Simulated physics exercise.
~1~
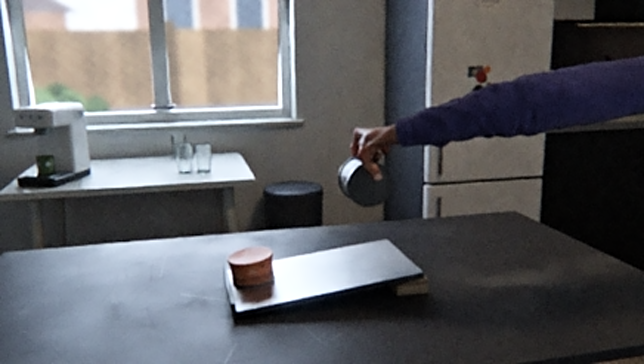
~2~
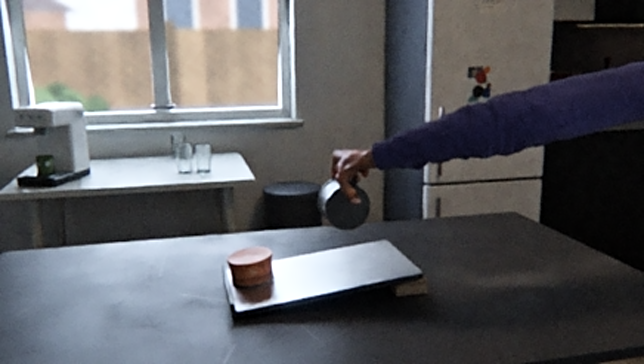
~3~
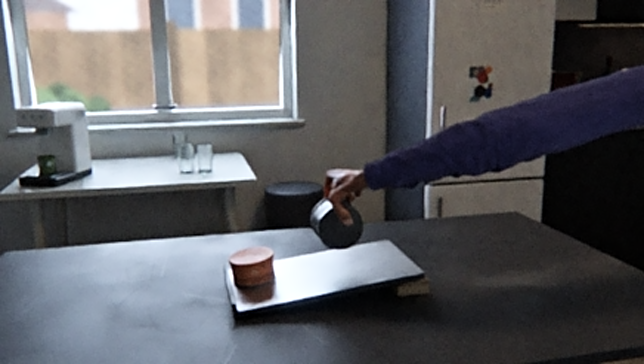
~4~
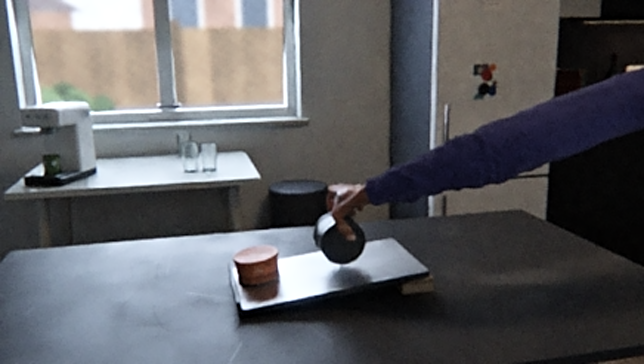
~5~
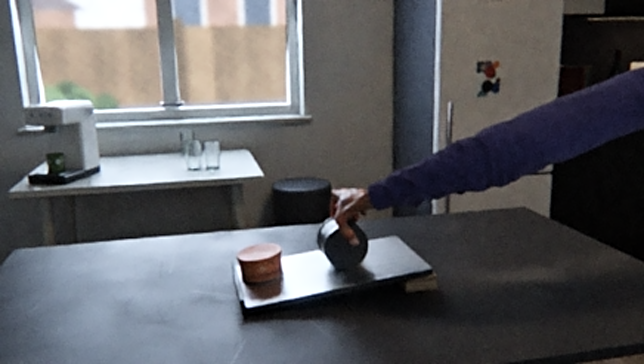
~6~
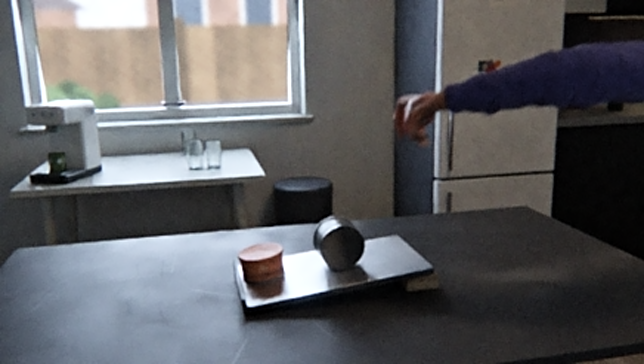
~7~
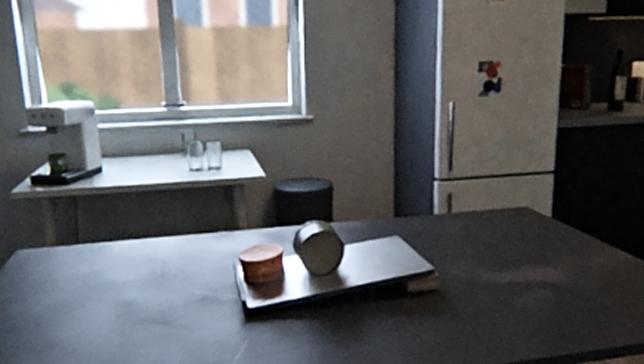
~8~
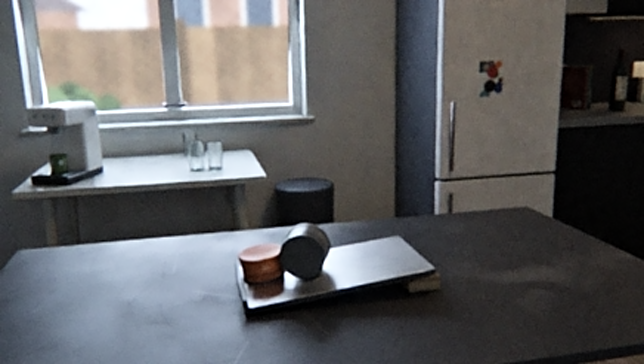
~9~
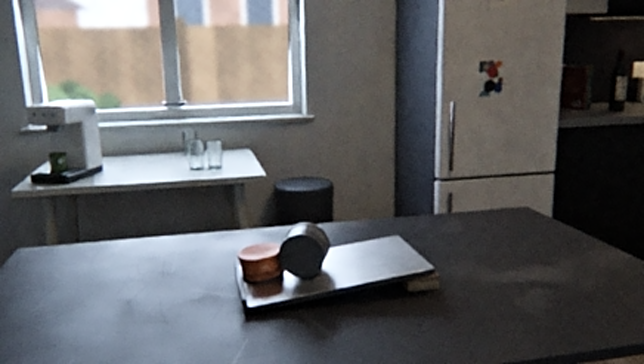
In a dim kitchen, a board lies propped at a slight tilt on a dark table, with an orange tub sitting near its left, lower end. An arm in a dark purple sleeve reaches in from the right, holding a grey tub on its side above the board. The hand moves left and lowers the tub onto the board's surface. It then lets go and draws back to the right, out of view. The grey tub rolls left down the slope and comes to rest against the orange tub, which stays in place.
